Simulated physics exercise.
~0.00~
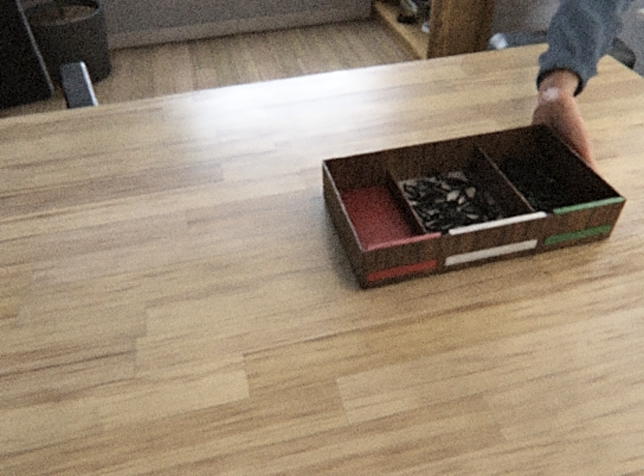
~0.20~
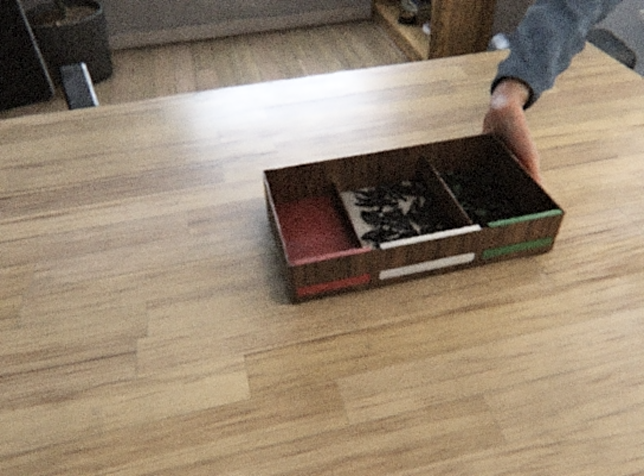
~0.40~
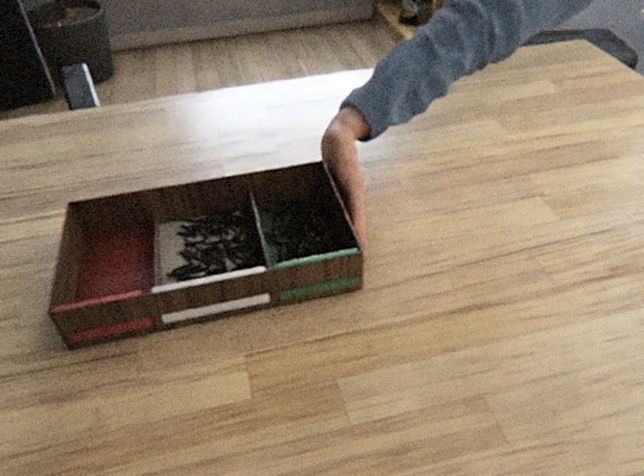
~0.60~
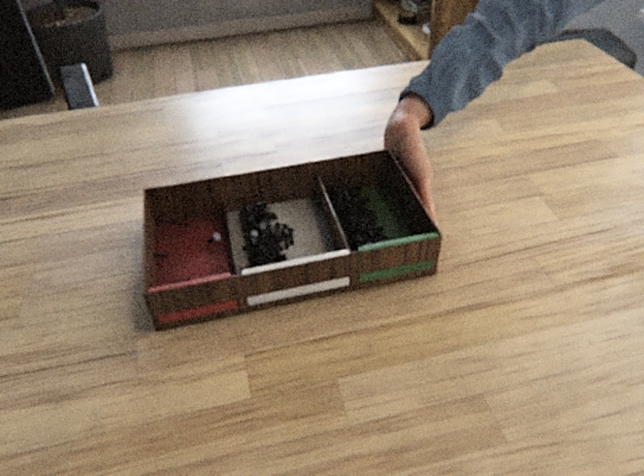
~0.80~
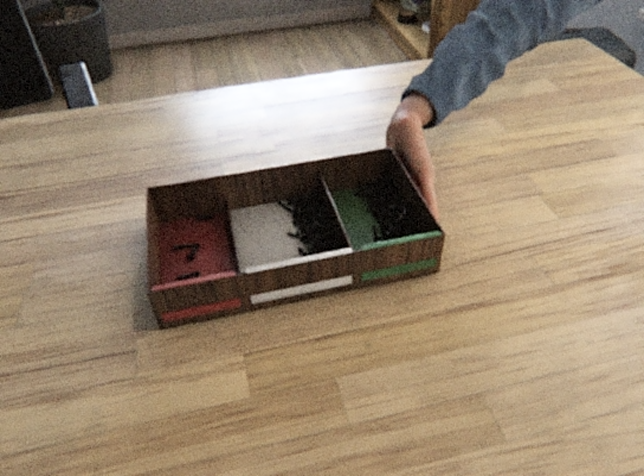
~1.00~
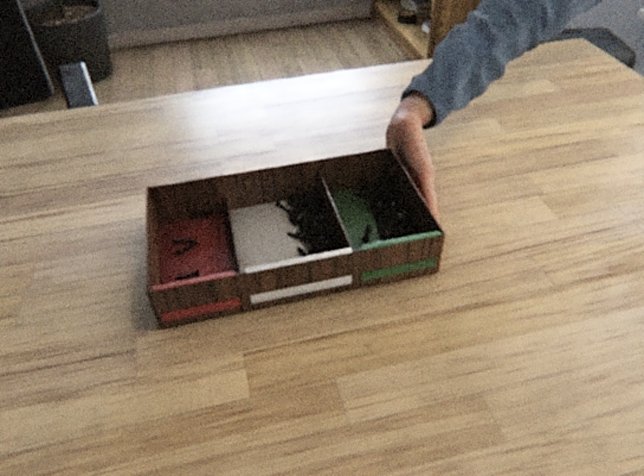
On a light wooden table, a hand slides a wooden tray with red, white and green compartments to the left, then partway back to the right; the small black pieces shift inside, ending mostly in the white and green sections, with a few in the red.
